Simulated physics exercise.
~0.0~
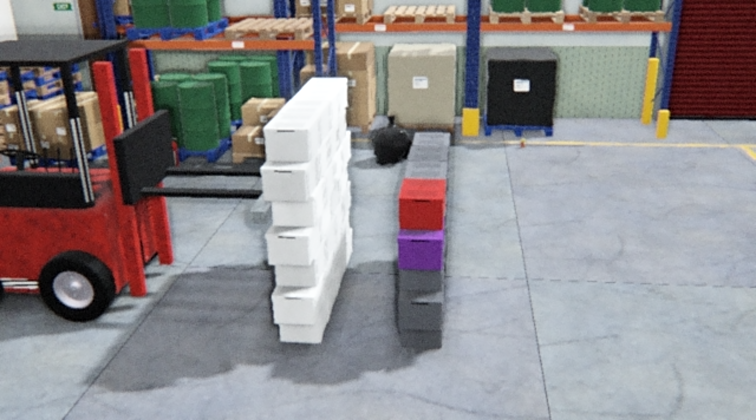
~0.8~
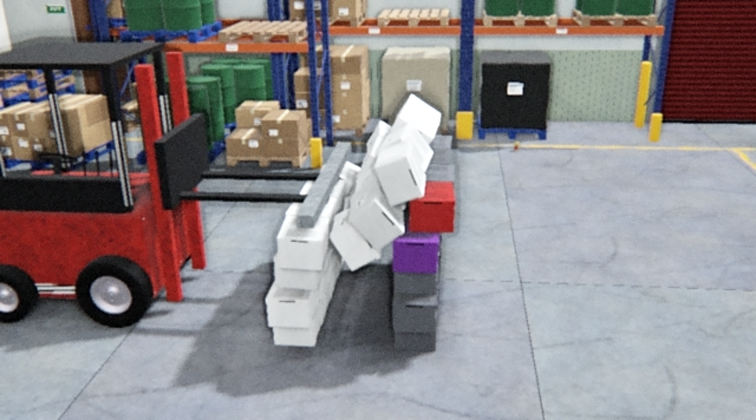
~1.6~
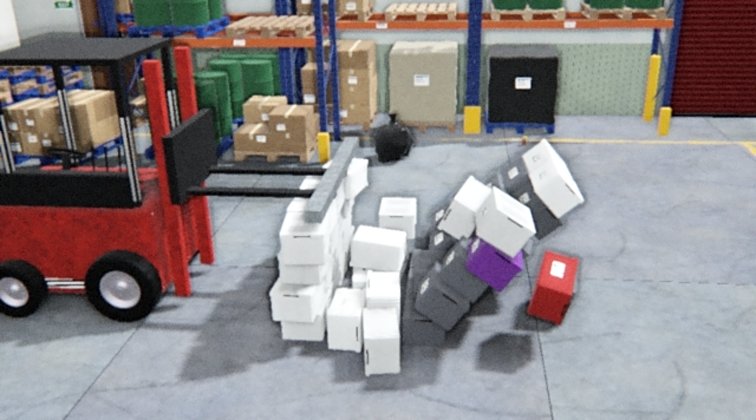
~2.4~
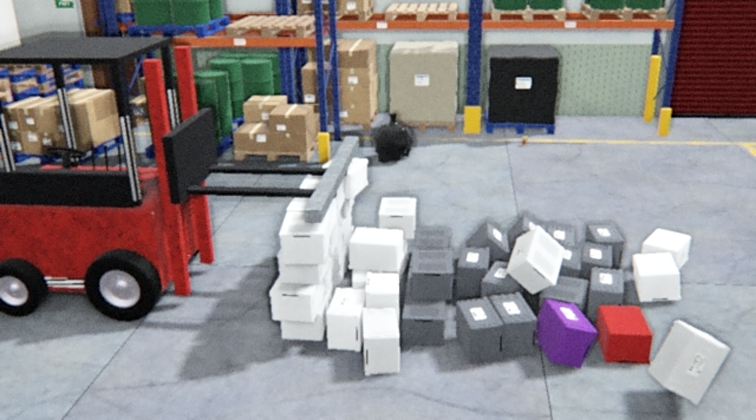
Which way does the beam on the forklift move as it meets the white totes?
The beam moves to the right, pushing into the white totes.
In a warehouse, a forklift pushes a white tote wall into a grey one, scattering totes rightward.
